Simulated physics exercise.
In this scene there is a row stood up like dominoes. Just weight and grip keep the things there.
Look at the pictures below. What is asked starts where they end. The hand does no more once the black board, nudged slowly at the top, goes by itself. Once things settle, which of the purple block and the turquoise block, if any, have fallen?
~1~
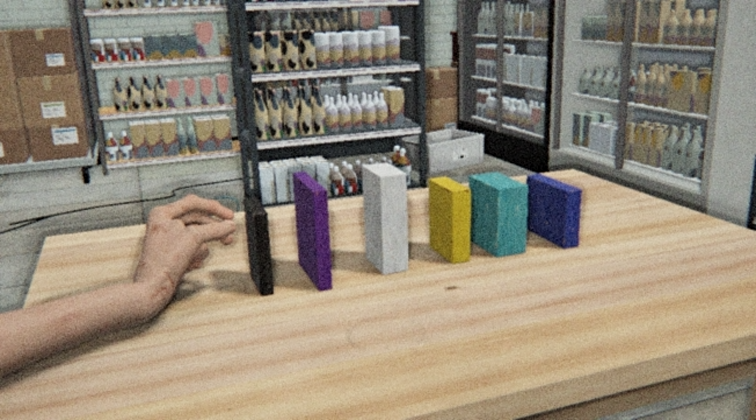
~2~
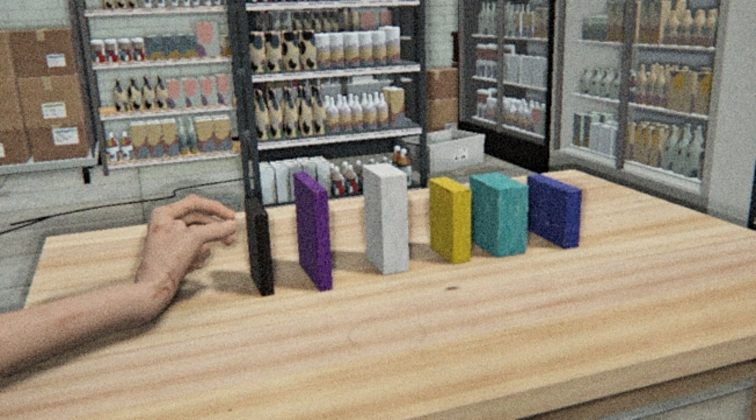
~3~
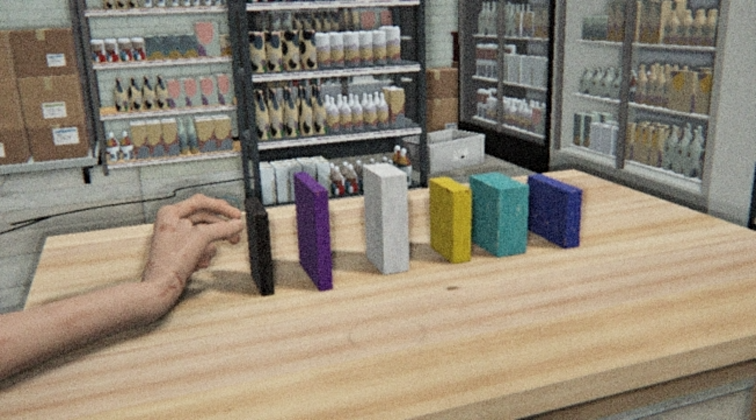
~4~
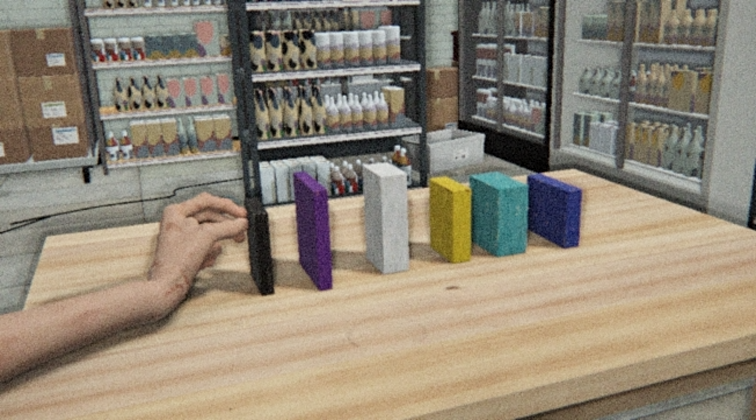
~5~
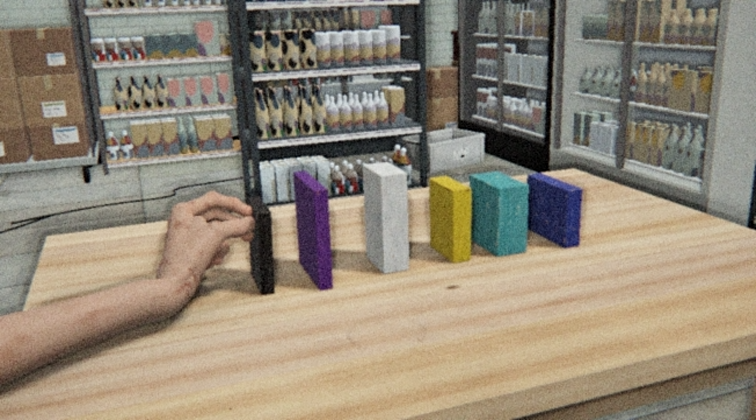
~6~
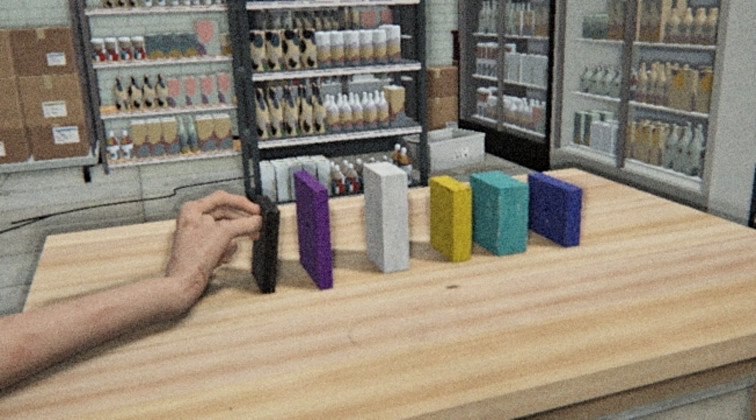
The purple block is going to tip; the turquoise block is going to tip.
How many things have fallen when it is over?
6 of them.
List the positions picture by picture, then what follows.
The first picture shows purple block (311, 230); turquoise block (497, 214).
The second picture shows white block (385, 218); yellow block (450, 220).
The third picture shows white block (385, 218); yellow block (450, 220).
The fourth picture shows white block (385, 218); yellow block (450, 220).
The fifth picture shows black board 2° over; white block (385, 217); yellow block (450, 219).
The sixth picture shows black board 8° over; purple block (312, 229); turquoise block (498, 213).
Then, 0.60 s after the last picture, black board 70° over; purple block tipped 54° from how it was near (355, 237); white block tipped 25° from how it was.
Then, 0.90 s after the last picture, black board 75° over; purple block tipped 71° from how it was near (362, 247); turquoise block tipped 55° from how it was near (529, 209); white block tipped 64° from how it was.
At rest, tipped over on the table, turquoise block, purple block, white block and yellow block. Seen from the same camera at the end, purple block near (361, 248), turquoise block near (542, 214).
